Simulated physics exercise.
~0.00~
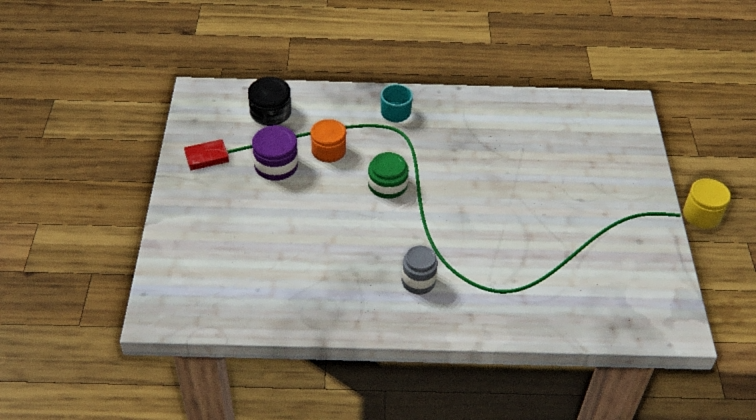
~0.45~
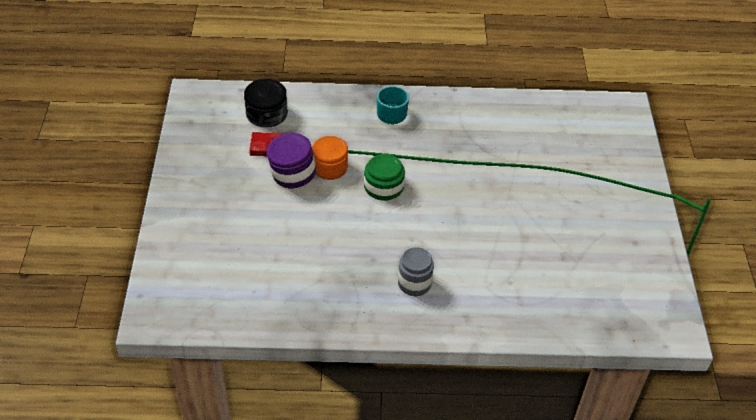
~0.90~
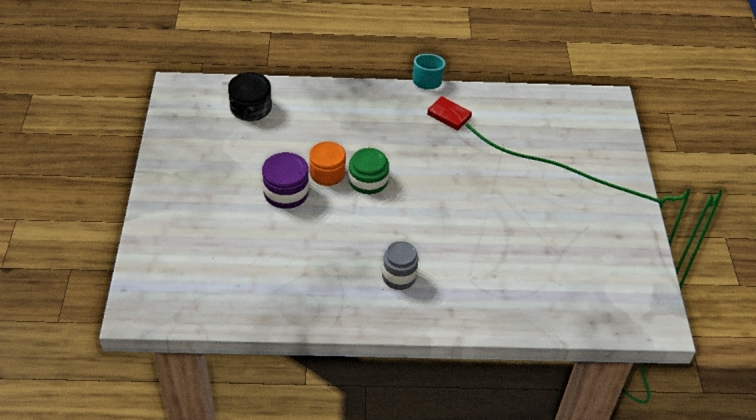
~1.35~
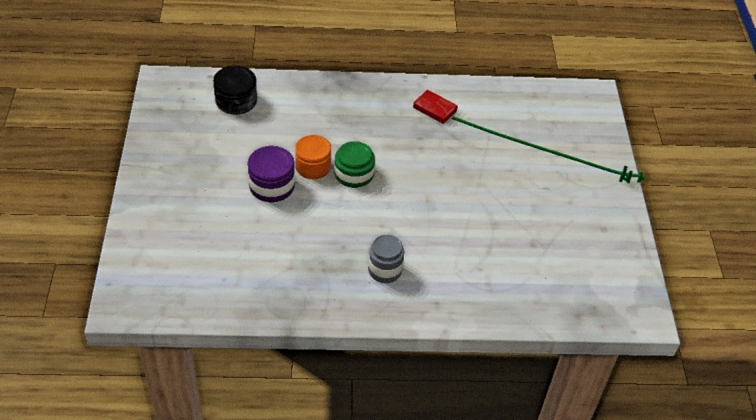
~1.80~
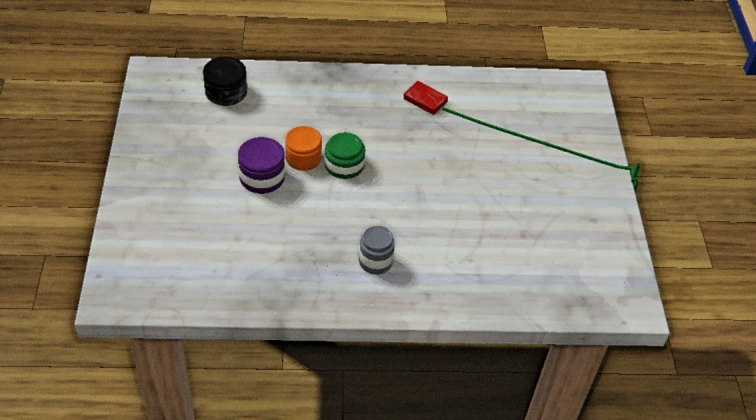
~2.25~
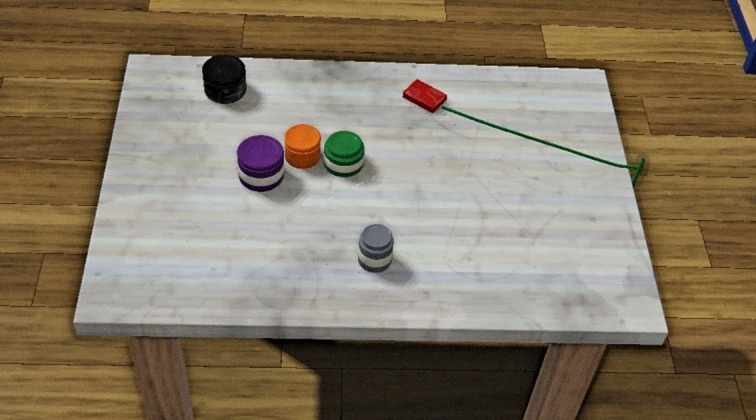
A pale workbench held several small jars and a red phone tied by a green cable to a yellow speaker, which dropped off the right side, dragging the phone past the shifting purple and orange containers and knocking the teal mug off the back.
